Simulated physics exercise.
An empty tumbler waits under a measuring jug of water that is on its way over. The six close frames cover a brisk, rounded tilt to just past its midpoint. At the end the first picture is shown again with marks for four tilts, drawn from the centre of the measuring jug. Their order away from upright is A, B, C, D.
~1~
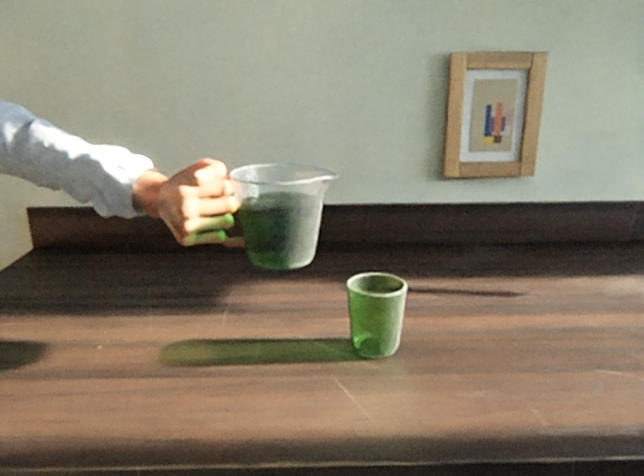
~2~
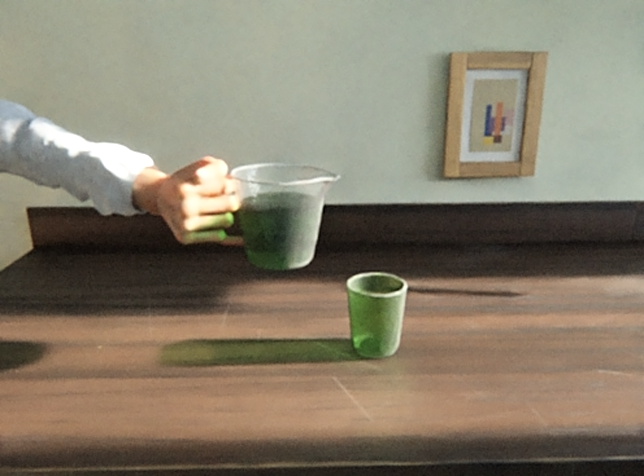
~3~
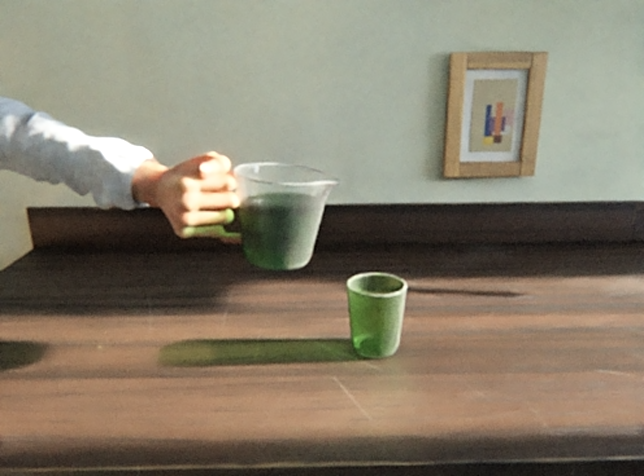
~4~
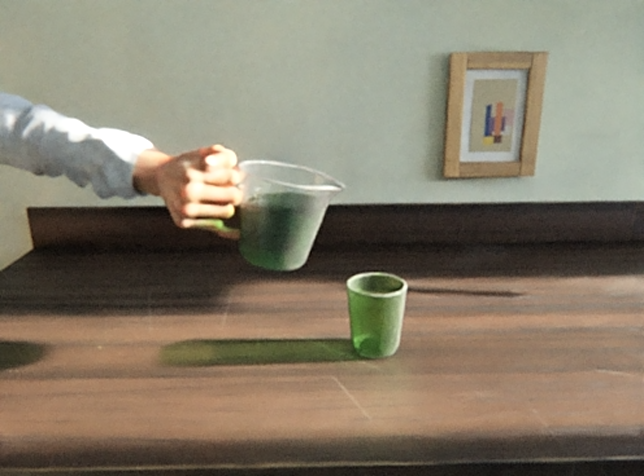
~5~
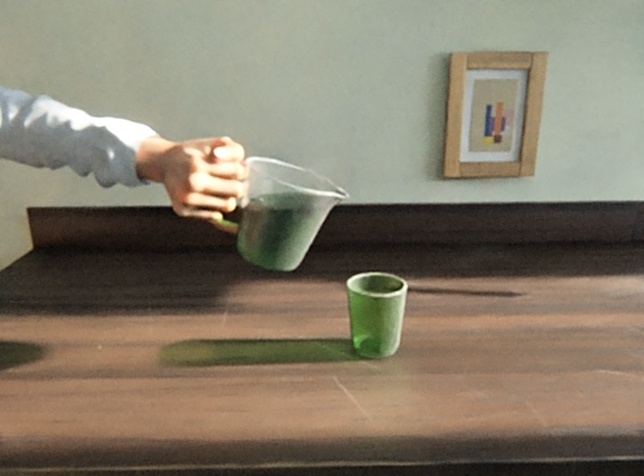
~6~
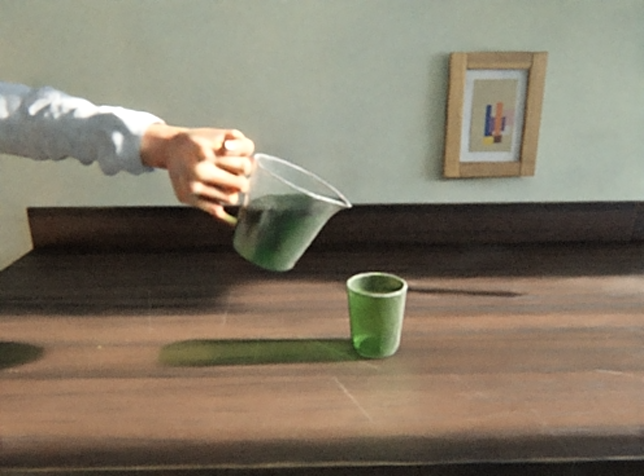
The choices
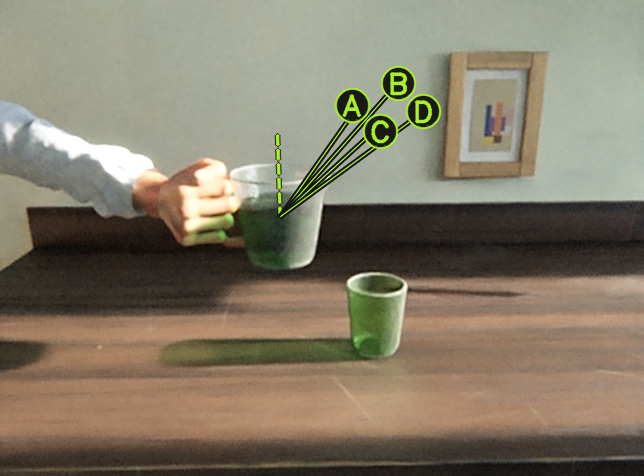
The clip shows a hand holding a clear measuring jug of water above and to the left of a green tumbler on a wooden surface, first keeping it upright, then gradually tilting it to the right.
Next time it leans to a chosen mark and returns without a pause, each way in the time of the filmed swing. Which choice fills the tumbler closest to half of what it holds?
Choose D.
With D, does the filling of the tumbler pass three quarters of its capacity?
No, less.
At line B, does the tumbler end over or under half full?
Under half.
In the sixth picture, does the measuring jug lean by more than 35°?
No, it does not.
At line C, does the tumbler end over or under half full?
Under.
In lime, A at (346, 122); B at (386, 95); C at (364, 139); D at (409, 122).
With A, the tumbler ends with about 9 % of what it can hold.
With B, the tumbler ends with about 20 % of what it can hold.
With C, the tumbler ends with about 34 % of what it can hold.
With D, the tumbler ends with about 49 % of what it can hold.
